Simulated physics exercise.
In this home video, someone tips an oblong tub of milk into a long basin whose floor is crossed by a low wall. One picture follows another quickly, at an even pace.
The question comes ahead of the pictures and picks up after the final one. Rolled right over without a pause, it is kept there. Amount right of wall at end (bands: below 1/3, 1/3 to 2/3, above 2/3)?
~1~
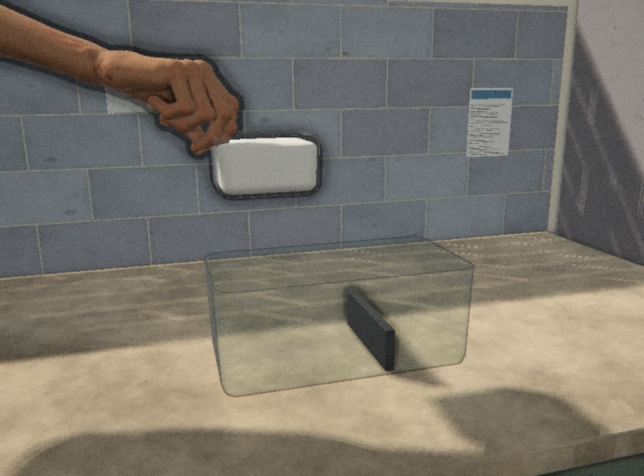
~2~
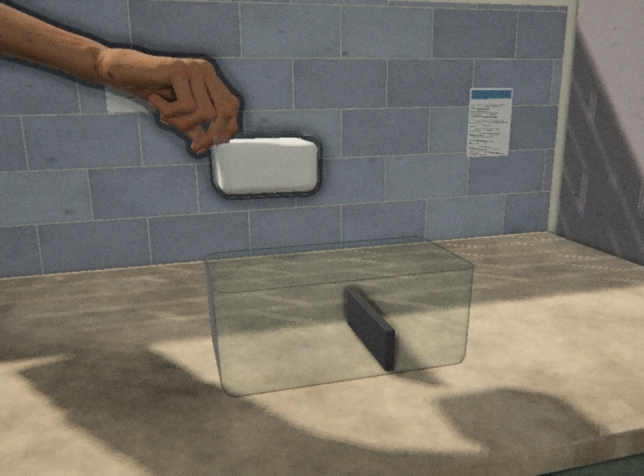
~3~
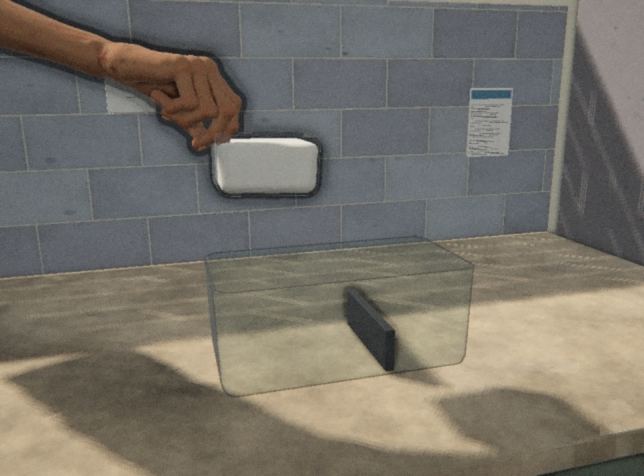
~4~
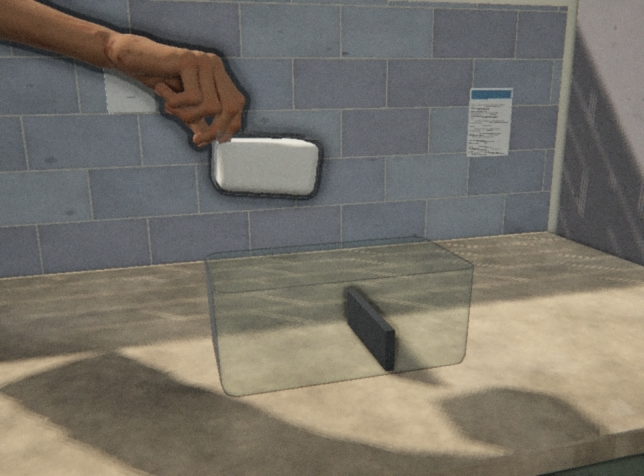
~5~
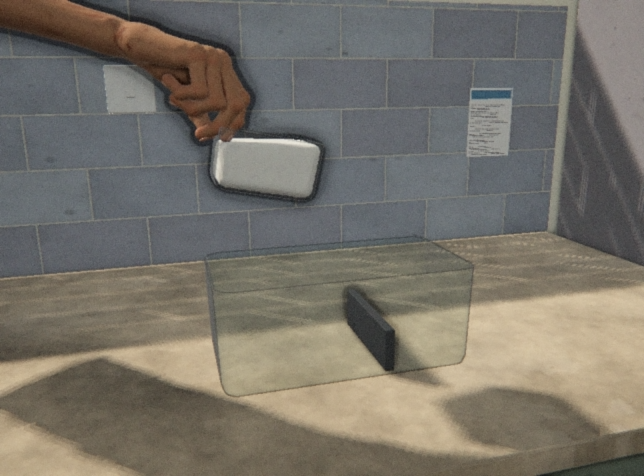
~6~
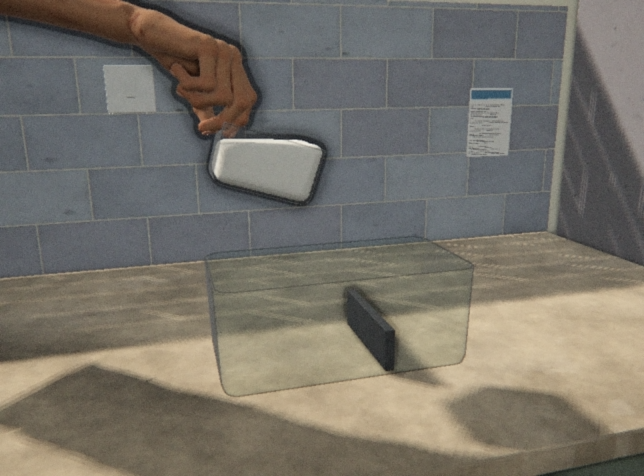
1/3 to 2/3.
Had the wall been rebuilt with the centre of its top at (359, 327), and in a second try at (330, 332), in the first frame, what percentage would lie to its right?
The first position gives around 65 percent, the second around 80 percent.
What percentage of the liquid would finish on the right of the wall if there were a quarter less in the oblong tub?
Near 15 %.
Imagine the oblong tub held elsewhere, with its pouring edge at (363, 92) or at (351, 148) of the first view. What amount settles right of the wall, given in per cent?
85 % and 80 %.
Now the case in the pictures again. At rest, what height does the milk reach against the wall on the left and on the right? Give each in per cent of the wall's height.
Left part: 20 per cent; right part: 30.
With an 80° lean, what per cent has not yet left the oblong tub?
Looks like roughly 35 percent is still held.
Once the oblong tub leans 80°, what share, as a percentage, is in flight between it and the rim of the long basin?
Some 40 per cent, I'd say.
A moment on, the oblong tub is tipped on its side and 35 per cent is still to pour, 11 is left of the wall and 14 right of it.
Next, the oblong tub is tipped right over and 5 per cent is still to pour, 46 is left of the wall and 43 right of it.
Then the oblong tub is tipped right over and 0 per cent is still to pour, 56 is left of the wall and 43 right of it.
Later the oblong tub is tipped right over and 0 per cent is still to pour, 56 is left of the wall and 43 right of it.
In the end 56 per cent lies left of the wall, 43 right of it and 1 outside.
